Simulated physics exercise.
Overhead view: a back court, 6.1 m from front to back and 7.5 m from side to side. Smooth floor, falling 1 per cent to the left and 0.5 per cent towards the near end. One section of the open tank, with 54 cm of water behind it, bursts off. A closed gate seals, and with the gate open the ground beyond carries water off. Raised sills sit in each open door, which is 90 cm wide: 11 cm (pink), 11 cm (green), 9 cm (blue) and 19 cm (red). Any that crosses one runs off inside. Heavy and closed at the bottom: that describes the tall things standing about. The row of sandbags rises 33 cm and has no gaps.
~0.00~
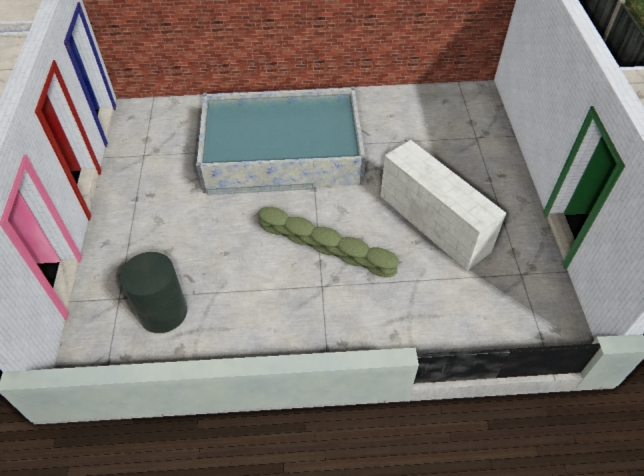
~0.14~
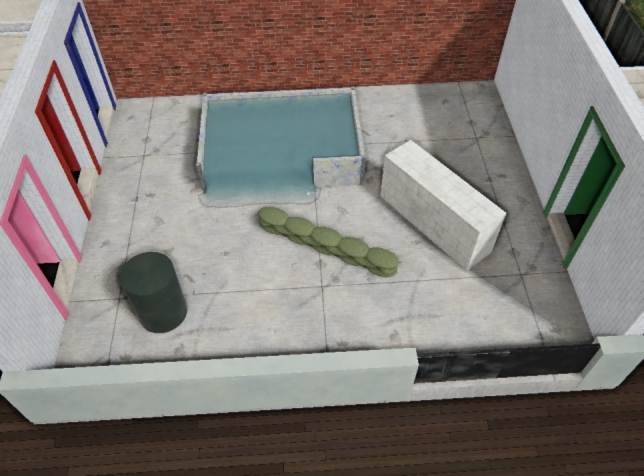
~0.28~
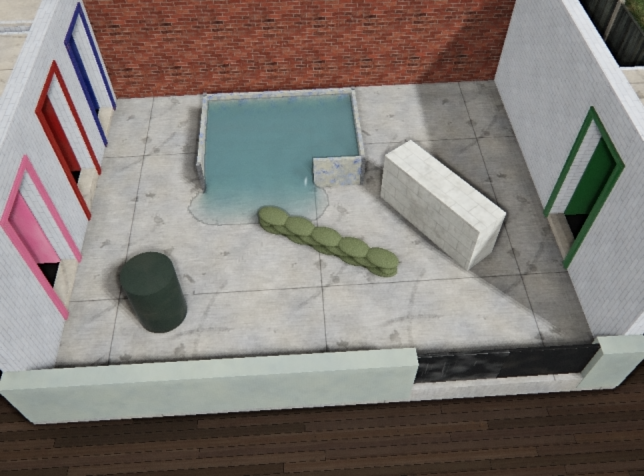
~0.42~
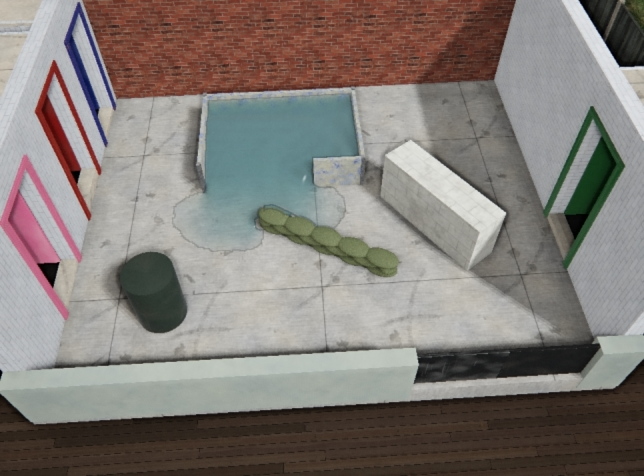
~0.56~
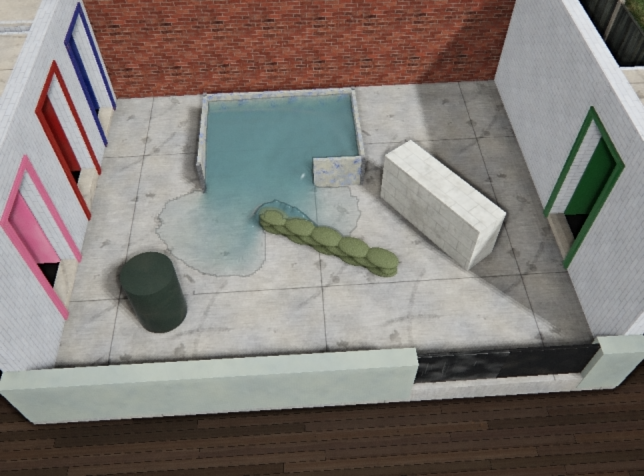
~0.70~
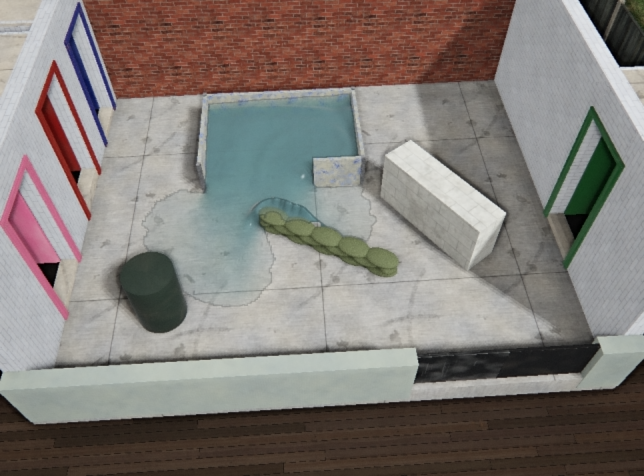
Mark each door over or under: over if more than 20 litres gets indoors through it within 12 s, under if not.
Pink door: Over, green door: Under, blue door: Under, red door: Under.
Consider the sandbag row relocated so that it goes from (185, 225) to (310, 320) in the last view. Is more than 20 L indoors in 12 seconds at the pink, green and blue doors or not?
Then the pink door is short of it, the green door short of it, the blue door short of it.
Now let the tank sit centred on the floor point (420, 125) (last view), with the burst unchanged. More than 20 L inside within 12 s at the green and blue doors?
So the green door tops the limit and the blue door keeps within it.
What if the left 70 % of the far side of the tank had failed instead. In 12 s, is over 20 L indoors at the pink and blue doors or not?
Short answer, against that limit: Pink is fine, blue overshoots.
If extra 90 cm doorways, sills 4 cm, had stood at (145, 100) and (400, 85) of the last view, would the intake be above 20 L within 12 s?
Door 1: Higher; door 2: Lower.
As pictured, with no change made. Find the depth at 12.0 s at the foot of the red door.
The depth there is near 5.0 cm.
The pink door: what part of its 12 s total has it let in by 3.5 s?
About 55 per cent.
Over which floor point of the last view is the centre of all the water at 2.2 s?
Centre: Roughly (259, 211) px.
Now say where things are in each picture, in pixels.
The first picture shows still water, 54 cm deep, in the open tank at (281, 128).
In the second picture, water pours out at (259, 179) and has run 1.0 m, to (205, 201); typically 8 cm deep outside, 54 cm at the open tank's back.
In the third picture, the front is at (197, 209), 1.1 m from the gap at (260, 181); 1.3 m2 of floor is under water; 54 cm left at the back of the open tank.
In the fourth picture, the front is at (191, 235), 1.5 m from the gap at (260, 181); 2.3 m2 of floor is under water; 54 cm left at the back of the open tank.
In the fifth picture, water pours out at (260, 182) and has run 1.8 m, to (200, 265); typically 7 cm deep outside, 50 cm at the open tank's back.
In the sixth picture, the front is at (226, 300), 2.3 m from the gap at (260, 181); 4.2 m2 of floor is under water; 45 cm left at the back of the open tank.
After 1.4 s water covers 25 % of the floor and is deepest (40 cm) near (277, 216); pink door not reached, green door not reached, blue door not reached, red door not reached.
After 2.2 s water covers 35 % of the floor and is deepest (30 cm) near (213, 385); pink door 24 cm at the sill, 14 L in, green door not reached, blue door not reached, red door not reached.
After 3.5 s water covers 50 % of the floor and is deepest (26 cm) near (49, 396); pink door 20 cm at the sill, 104 L in, green door not reached, blue door not reached, red door 3 cm at the sill, 0 L in.
After 7.0 s water covers 85 % of the floor and is deepest (14 cm) near (49, 396); pink door 13 cm at the sill, 179 L in, green door 4 cm at the sill, 0 L in, blue door 3 cm at the sill, 0 L in, red door 6 cm at the sill, 0 L in.
After 12.0 s water covers 95 % of the floor and is deepest (11 cm) near (49, 396); pink door 10 cm at the sill, 182 L in, green door 3 cm at the sill, 0 L in, blue door 7 cm at the sill, 0 L in, red door 5 cm at the sill, 0 L in.
